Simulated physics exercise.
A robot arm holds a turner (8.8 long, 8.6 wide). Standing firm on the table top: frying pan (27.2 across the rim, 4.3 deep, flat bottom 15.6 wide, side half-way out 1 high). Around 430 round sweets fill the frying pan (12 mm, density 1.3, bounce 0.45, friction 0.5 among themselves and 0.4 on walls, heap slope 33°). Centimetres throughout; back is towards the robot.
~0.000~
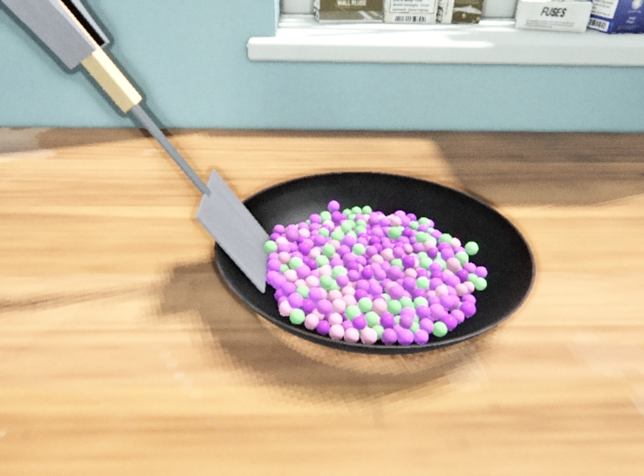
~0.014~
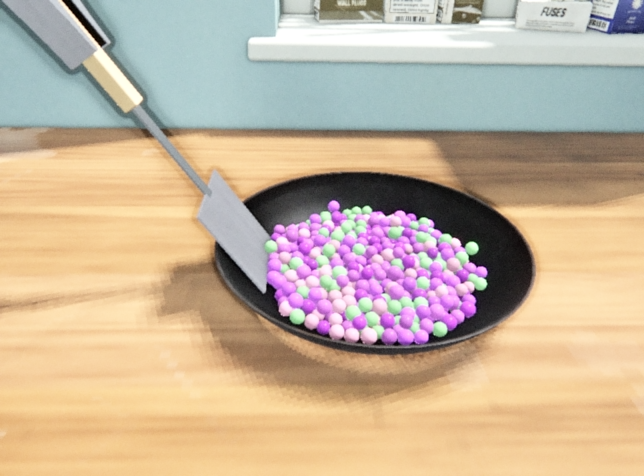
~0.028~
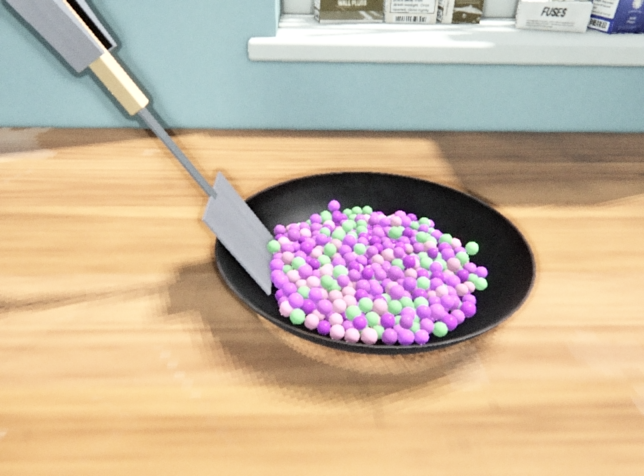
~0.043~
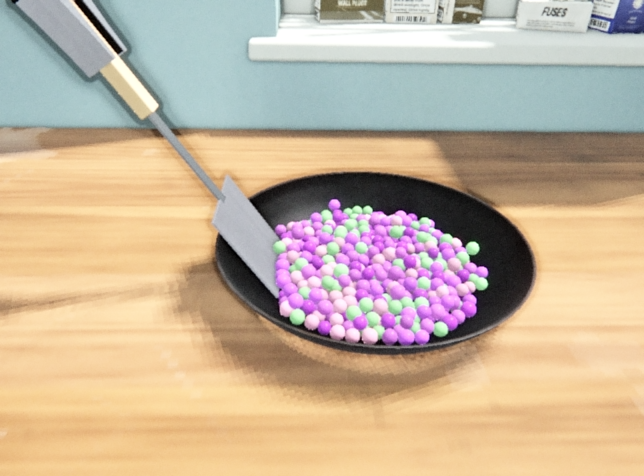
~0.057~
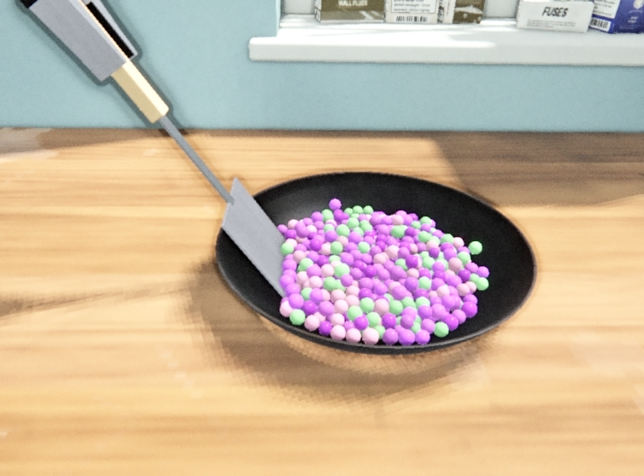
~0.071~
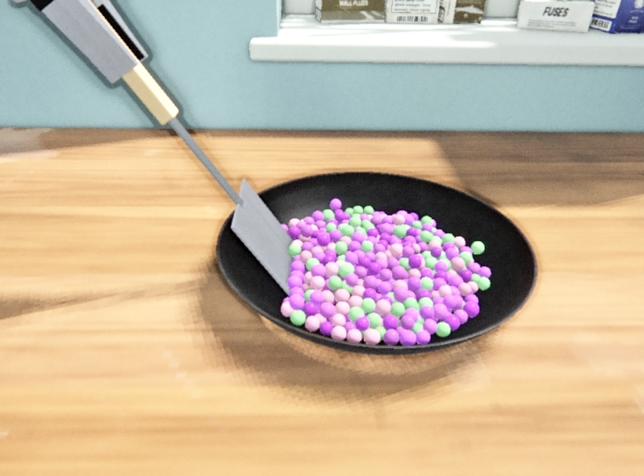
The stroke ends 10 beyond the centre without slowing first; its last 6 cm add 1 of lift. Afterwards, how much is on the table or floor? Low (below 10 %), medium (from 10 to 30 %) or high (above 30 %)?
Answer: Medium; from 10 to 30 % of the round sweets finish on the table or floor.
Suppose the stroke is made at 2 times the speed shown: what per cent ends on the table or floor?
Some 35 per cent.
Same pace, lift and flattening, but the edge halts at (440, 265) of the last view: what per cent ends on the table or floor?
About 0 per cent.
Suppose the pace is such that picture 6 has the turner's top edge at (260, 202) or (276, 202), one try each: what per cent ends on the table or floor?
About 35 and 40 per cent.
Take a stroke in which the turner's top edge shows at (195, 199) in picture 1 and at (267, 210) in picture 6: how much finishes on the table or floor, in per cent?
About 40 per cent.
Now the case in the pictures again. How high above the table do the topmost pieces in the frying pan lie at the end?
Roughly 6.0 cm.
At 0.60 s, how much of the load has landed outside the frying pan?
Roughly 20 per cent.
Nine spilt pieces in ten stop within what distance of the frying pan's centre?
Some 30 cm.
After 0.20 s, sloping 57°, highest piece 4 above the table; 431 in the frying pan.
After 0.33 s, sloping 57°, highest piece 6 above the table; 431 in the frying pan.
After 0.60 s, sloping 57°, highest piece 6 above the table; 337 in the frying pan, 91 on the table or floor, 3 on the blade or in flight.
After 1.65 s, sloping 57°, highest piece 6 above the table; 336 in the frying pan, 95 on the table or floor.
In the end, 336 in the frying pan, 95 on the table or floor. That is 22 % on the table or floor.
